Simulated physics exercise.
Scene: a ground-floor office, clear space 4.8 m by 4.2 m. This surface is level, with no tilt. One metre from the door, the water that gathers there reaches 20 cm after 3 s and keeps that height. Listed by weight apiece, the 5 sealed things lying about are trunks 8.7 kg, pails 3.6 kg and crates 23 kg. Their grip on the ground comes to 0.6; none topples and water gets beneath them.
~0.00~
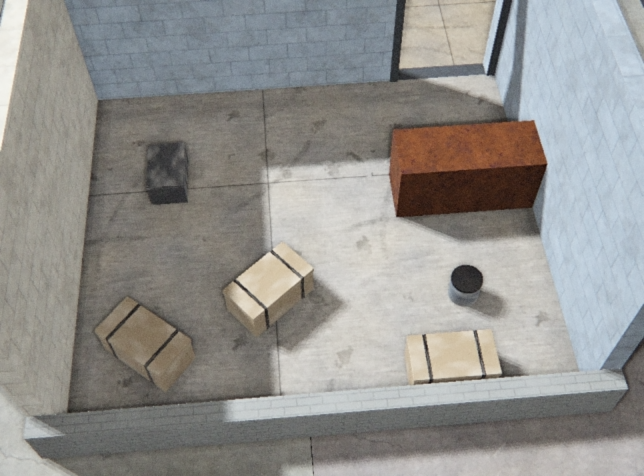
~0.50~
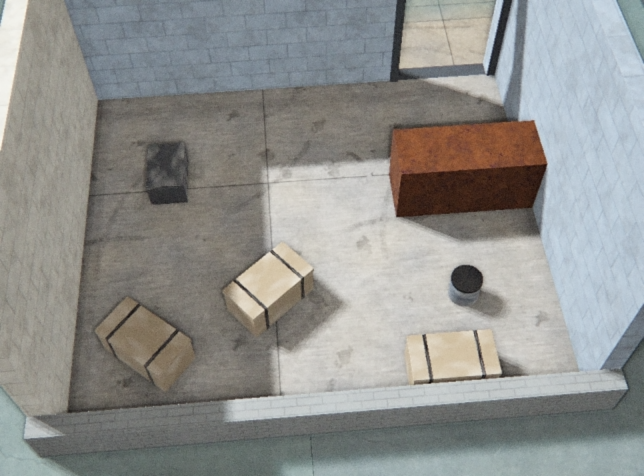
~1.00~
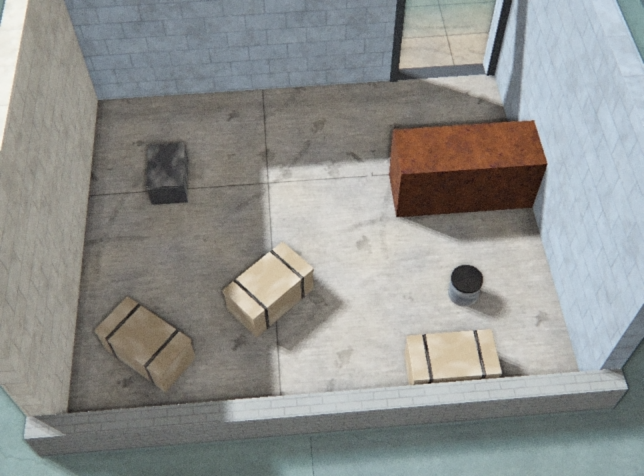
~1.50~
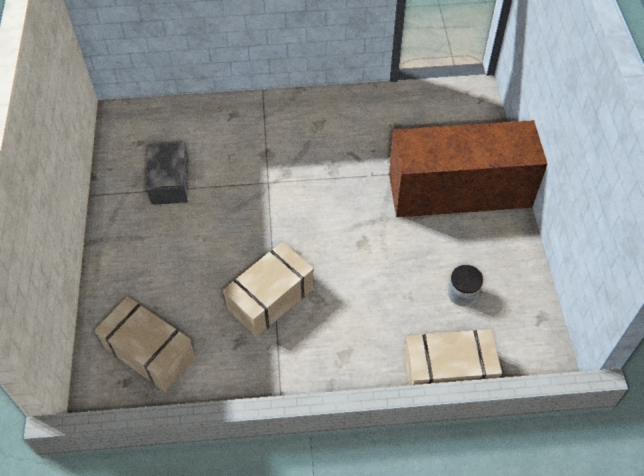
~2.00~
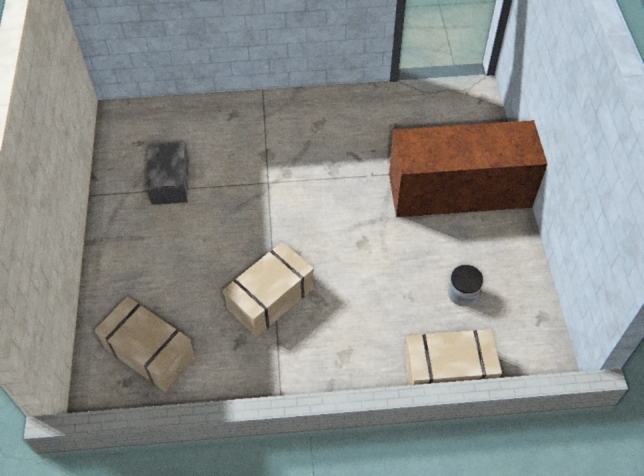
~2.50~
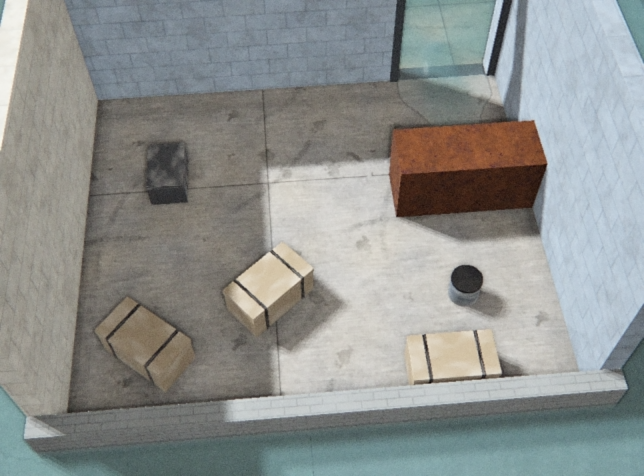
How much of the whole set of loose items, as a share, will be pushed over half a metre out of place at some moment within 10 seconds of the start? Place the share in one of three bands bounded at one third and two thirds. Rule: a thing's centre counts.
It goes in the band less than one third.
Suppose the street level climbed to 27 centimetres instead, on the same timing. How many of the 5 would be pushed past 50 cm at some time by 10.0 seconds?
That would give 2.
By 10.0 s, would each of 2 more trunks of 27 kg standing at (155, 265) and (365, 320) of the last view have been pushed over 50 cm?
Note: Item 1 stays inside the limit; item 2 stays inside the limit.
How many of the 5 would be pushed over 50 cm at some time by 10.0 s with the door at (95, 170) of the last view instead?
Then it comes to 2 of them.
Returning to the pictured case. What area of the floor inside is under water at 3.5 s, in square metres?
Roughly 2.5 m2 of it is wet.
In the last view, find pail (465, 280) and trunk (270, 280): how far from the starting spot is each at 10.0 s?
One is off by 0 cm, the other by 0 cm, in the order asked.
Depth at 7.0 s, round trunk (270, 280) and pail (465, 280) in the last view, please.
First about 1 cm, second about 0 cm.
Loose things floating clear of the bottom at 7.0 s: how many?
Total: 0.
After 3.5 s 0 of 5 are over 50 cm from their spots; 0 afloat.
After 4.5 s 0 of 5 are over 50 cm from their spots; 0 afloat.
After 7.0 s 0 of 5 are over 50 cm from their spots; 0 afloat.
After 10.0 s 0 of 5 are over 50 cm from their spots, and 0 have been at some point; 1 afloat.
